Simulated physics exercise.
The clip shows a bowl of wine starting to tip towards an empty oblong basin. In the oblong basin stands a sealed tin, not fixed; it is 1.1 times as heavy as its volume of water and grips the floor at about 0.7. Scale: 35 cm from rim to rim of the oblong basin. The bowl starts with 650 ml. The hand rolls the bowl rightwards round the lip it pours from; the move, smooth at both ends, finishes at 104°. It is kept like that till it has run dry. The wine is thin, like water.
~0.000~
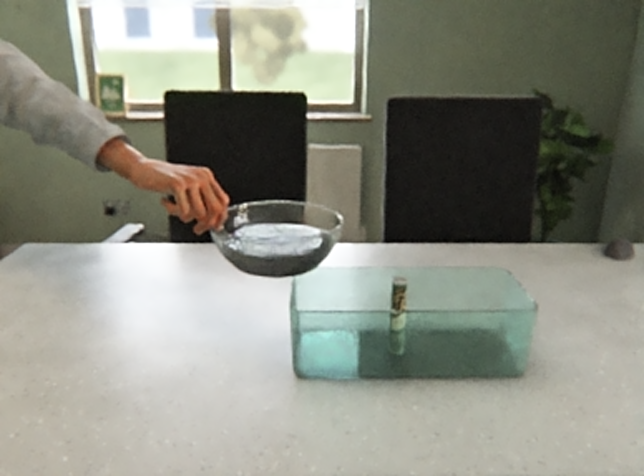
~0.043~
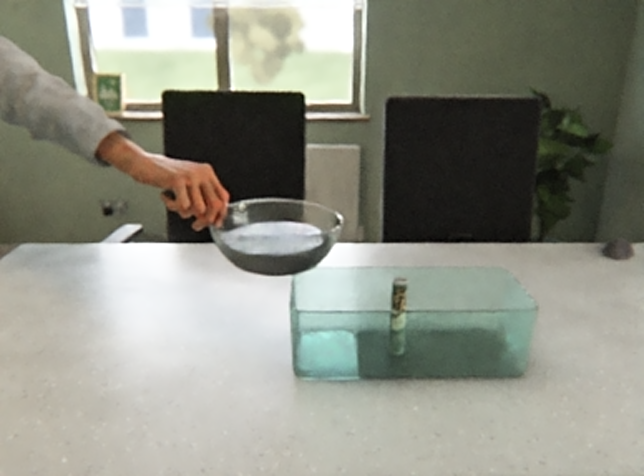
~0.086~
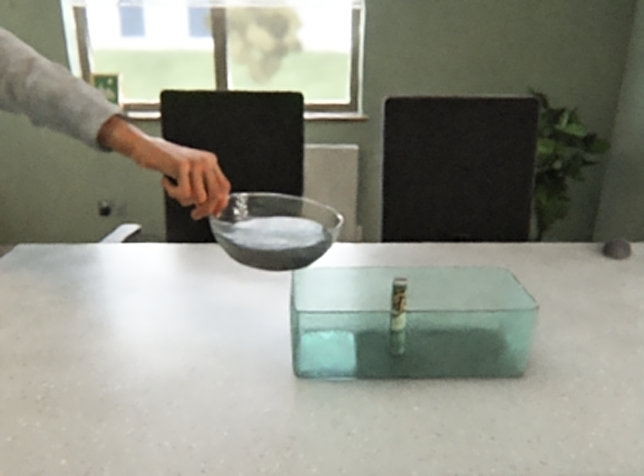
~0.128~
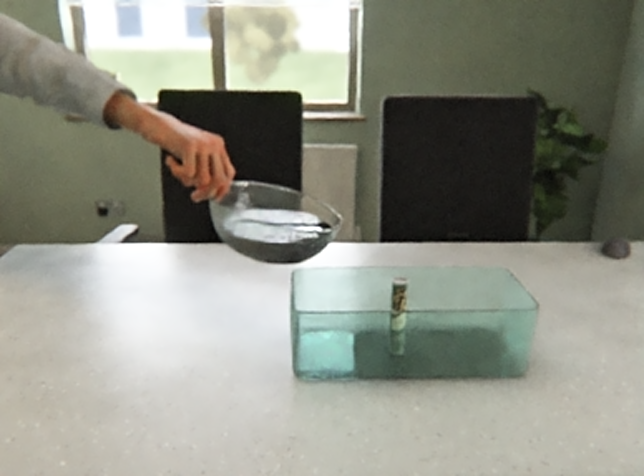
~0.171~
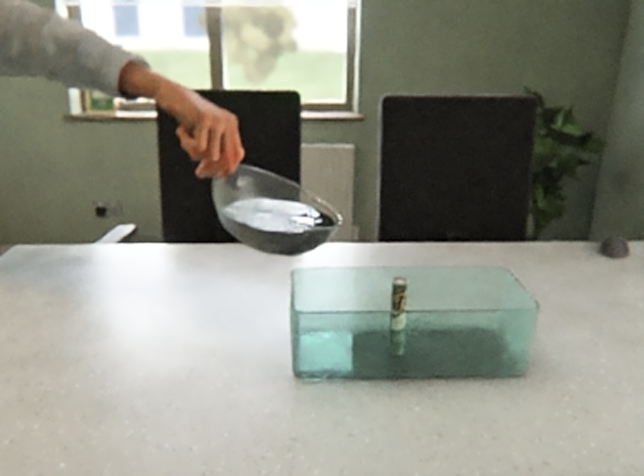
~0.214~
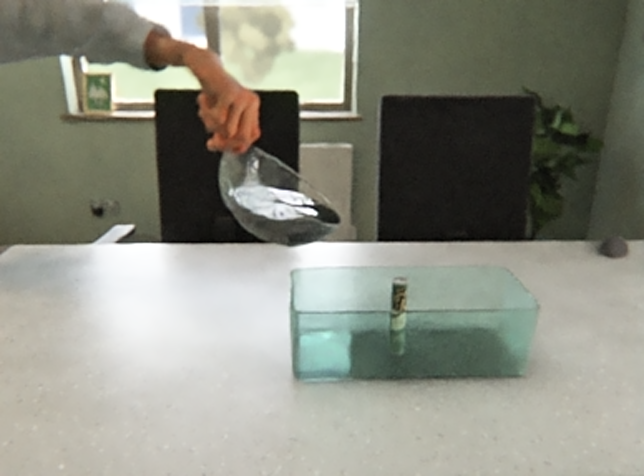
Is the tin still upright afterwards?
It remains upright.
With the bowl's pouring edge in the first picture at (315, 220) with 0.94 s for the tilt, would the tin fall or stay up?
Then it topples.
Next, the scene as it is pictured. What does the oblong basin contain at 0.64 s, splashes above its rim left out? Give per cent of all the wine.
About 96 per cent.
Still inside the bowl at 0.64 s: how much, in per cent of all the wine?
Near 0 in a hundred.
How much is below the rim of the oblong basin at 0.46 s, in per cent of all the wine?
About 7 per cent.
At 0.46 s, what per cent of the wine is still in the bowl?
About 22 per cent.
After 0.46 s the tilt is 99° and 22 per cent is still to pour; the tin stands where it began.
After 0.64 s the tilt is 104° and 0 per cent is still to pour; the tin stands where it began.
After 0.83 s the tilt is 104° and 0 per cent is still to pour; the tin stands where it began.
After 1.04 s the tilt is 104° and 0 per cent is still to pour; the tin stands where it began.
In the end the tin stands where it began.
